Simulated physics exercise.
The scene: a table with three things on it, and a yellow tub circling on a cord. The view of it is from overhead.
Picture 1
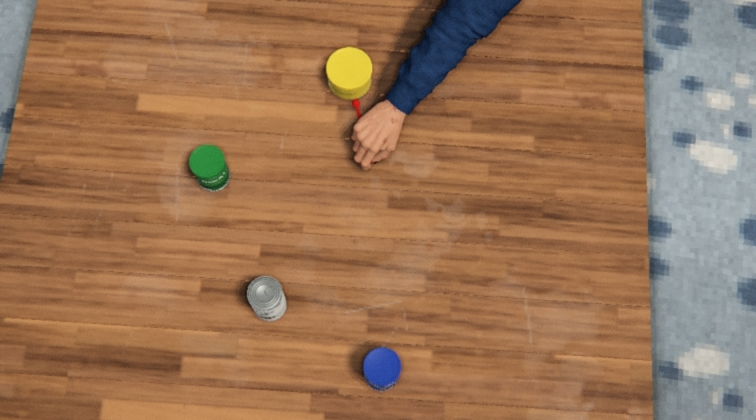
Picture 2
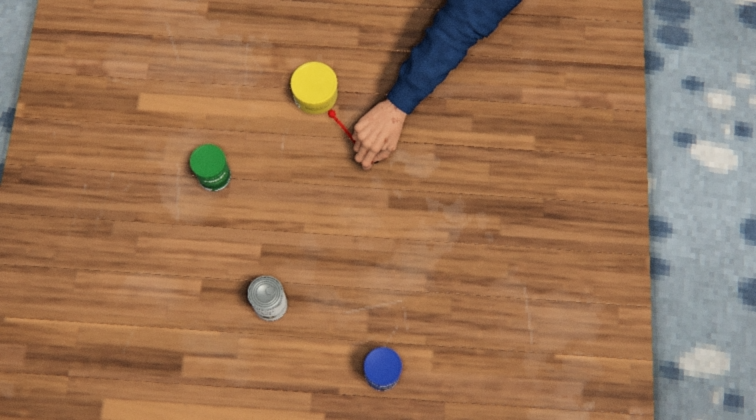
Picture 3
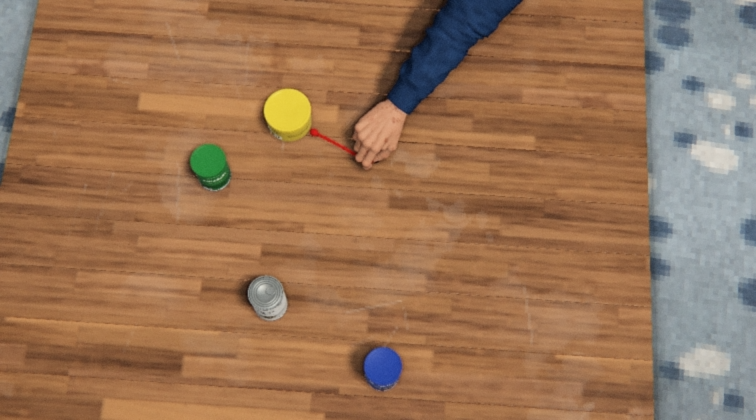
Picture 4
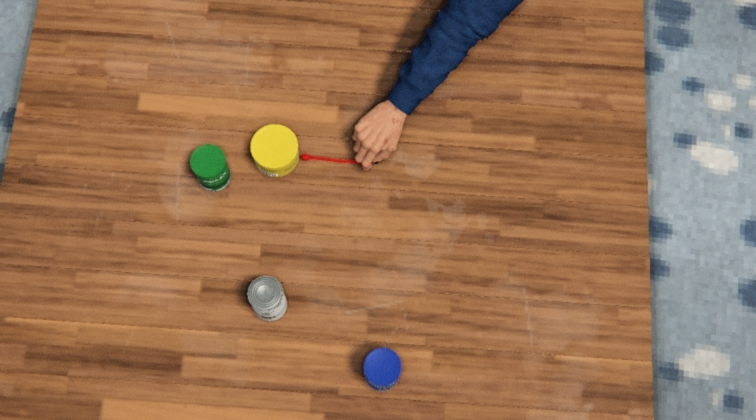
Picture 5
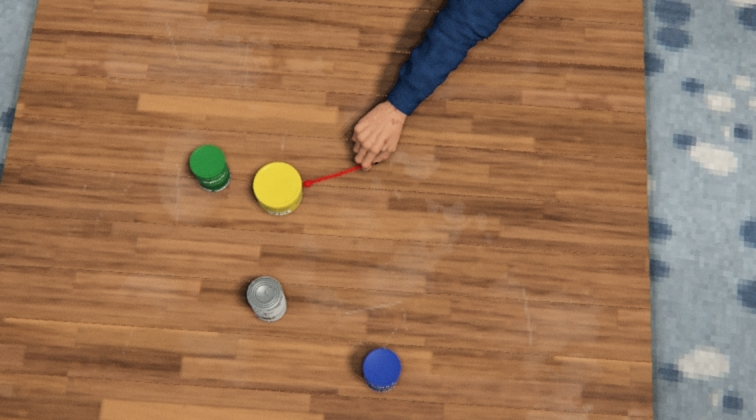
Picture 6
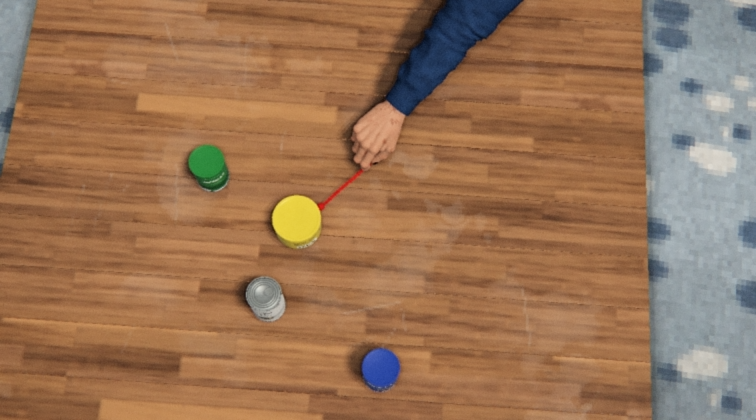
At the start, a hand at the top of a wooden table holds a red cord tied to a yellow tub just above it, with green, white and blue tins standing apart. The tub circles anticlockwise, swinging left past the green tin, then curving down and rightward above the white tin.
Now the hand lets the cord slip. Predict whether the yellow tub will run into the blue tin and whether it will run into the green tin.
I predict that the blue tin is left alone, the green tin is left alone.
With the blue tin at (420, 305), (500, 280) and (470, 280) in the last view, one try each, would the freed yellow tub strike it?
Hit, then not hit, then not hit.
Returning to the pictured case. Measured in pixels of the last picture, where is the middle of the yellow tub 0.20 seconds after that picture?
It is at roughly (439, 331).
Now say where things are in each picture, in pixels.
Yellow tub (349, 68); blue tin (382, 366); green tin (207, 161); white tin (265, 293), in the first picture.
Yellow tub (314, 82), in the second picture.
Yellow tub (287, 110), in the third picture.
Yellow tub (274, 146), in the fourth picture.
Yellow tub (277, 184), in the fifth picture.
Yellow tub (297, 218); blue tin (381, 367); green tin (206, 161); white tin (264, 294); going round anticlockwise, in the sixth picture.
Then, 0.08 s later than the last view, tub near (359, 271).
Then, 0.20 s later than the last view, tub near (439, 331).
Finally, tub near (548, 413). The blue tin stays untouched and the green tin remains clear.
